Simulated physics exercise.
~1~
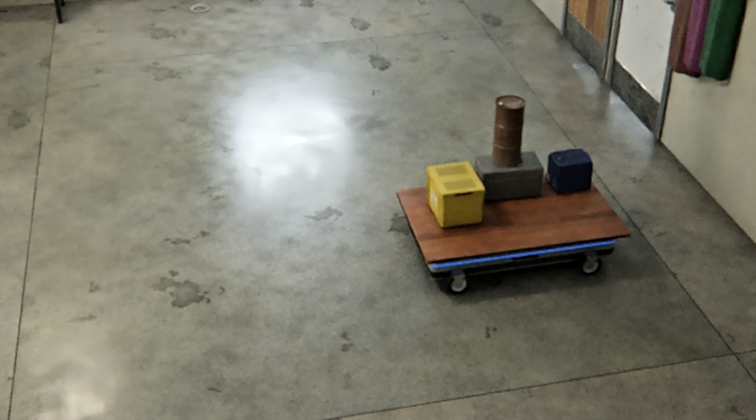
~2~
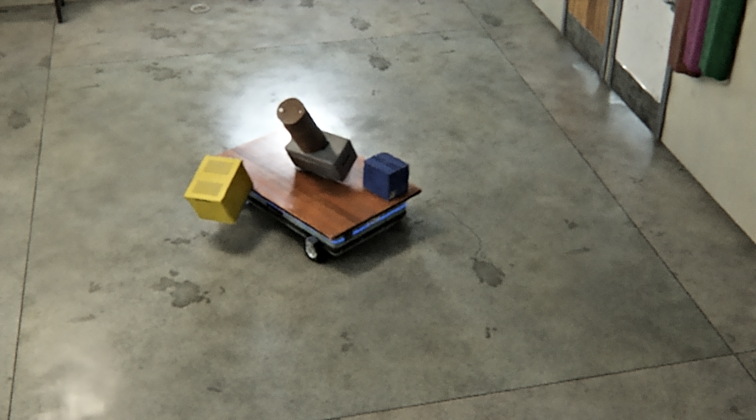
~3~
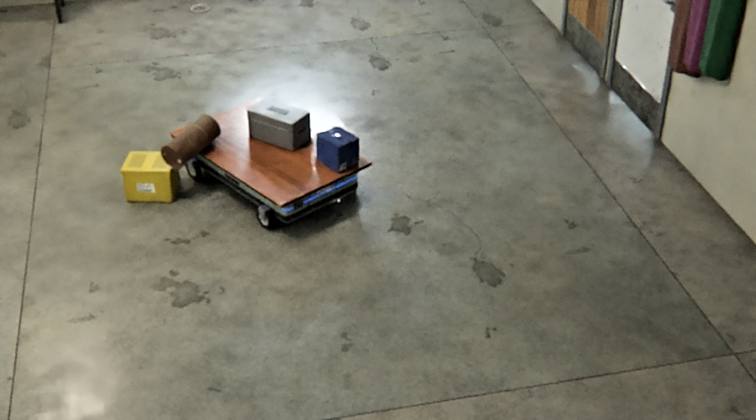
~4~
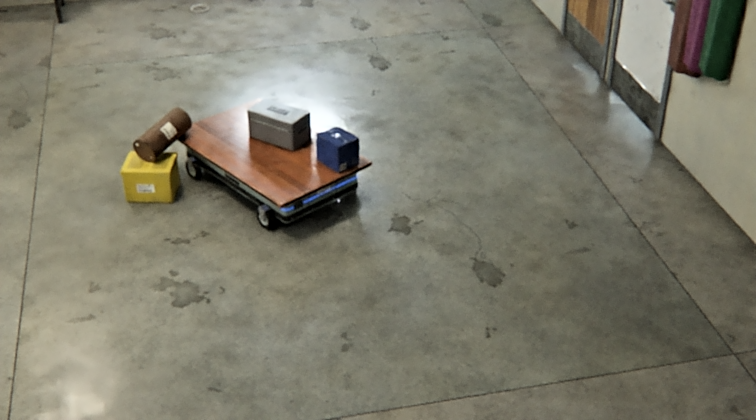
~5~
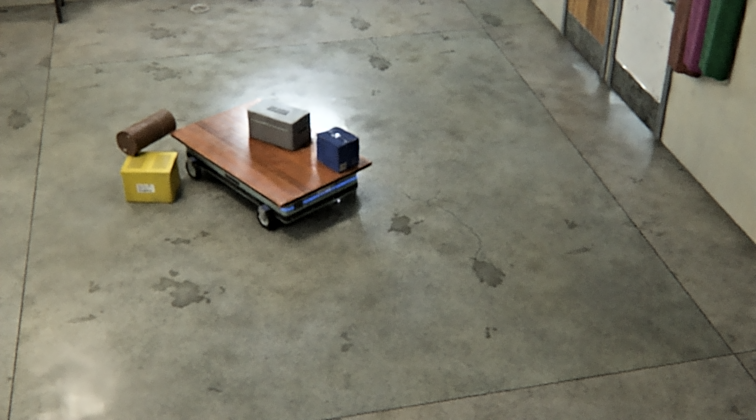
In this clip, a flat cart carrying a yellow tote, brown canister, grey toolbox and blue box moves left while turning, and the tote and then the toppled canister come off. The cart stops with the toolbox and blue box still aboard.
